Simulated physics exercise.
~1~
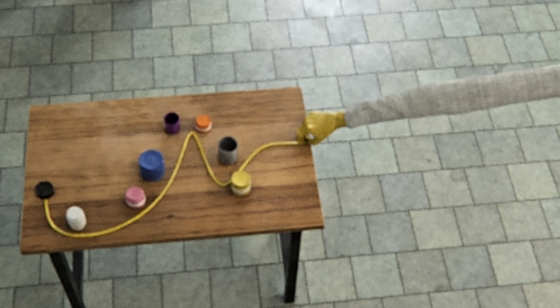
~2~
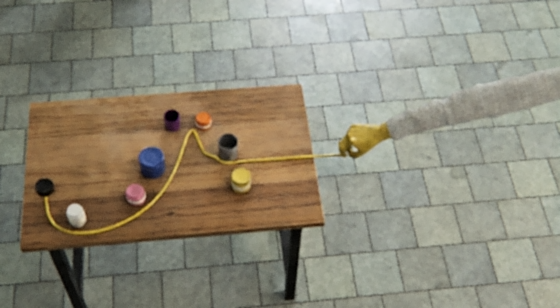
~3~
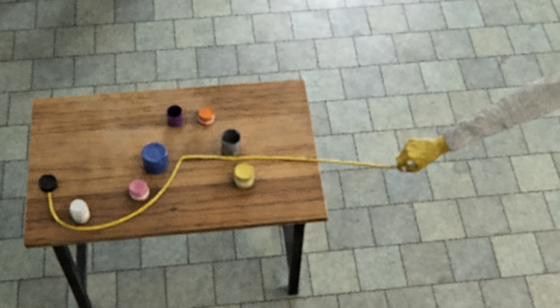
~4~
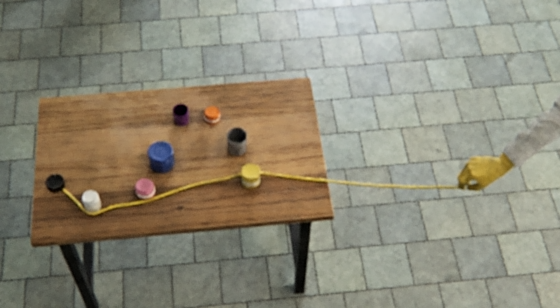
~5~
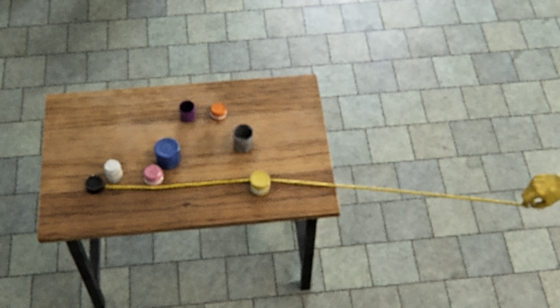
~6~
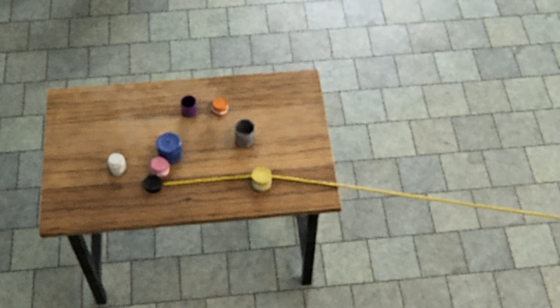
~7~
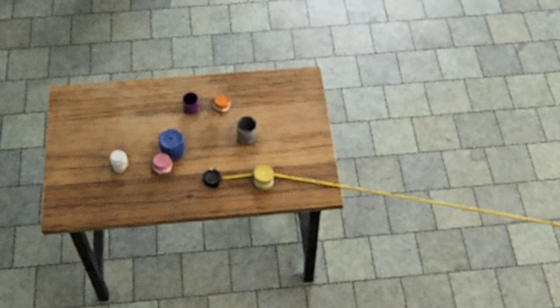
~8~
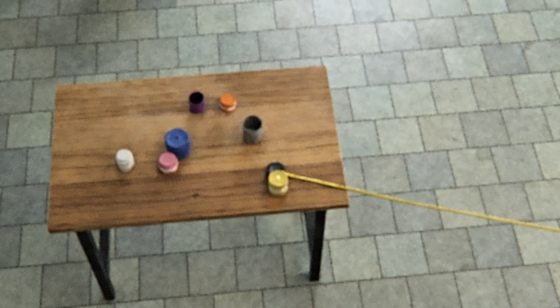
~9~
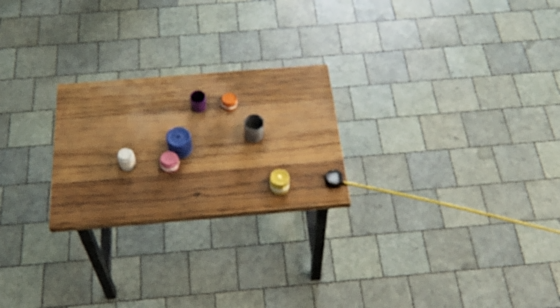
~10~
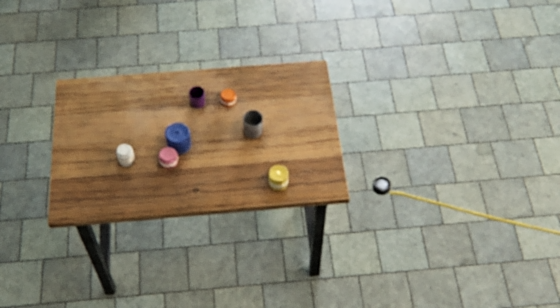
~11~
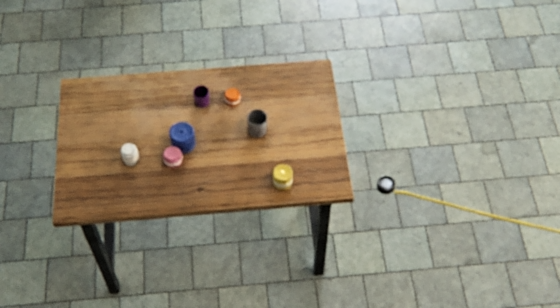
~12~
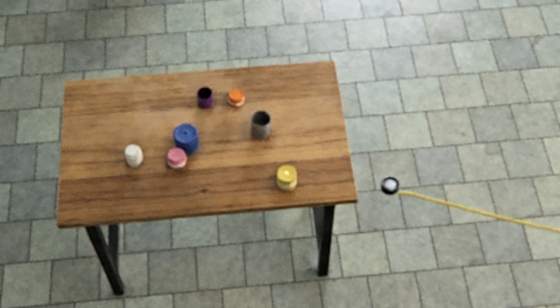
In this clip, a yellow-gloved hand pulls a yellow cord rightward, straightening it among small containers on a wooden table and dragging a black base that nudges the white, pink and yellow ones before sliding off the right edge, leaving seven containers on top.
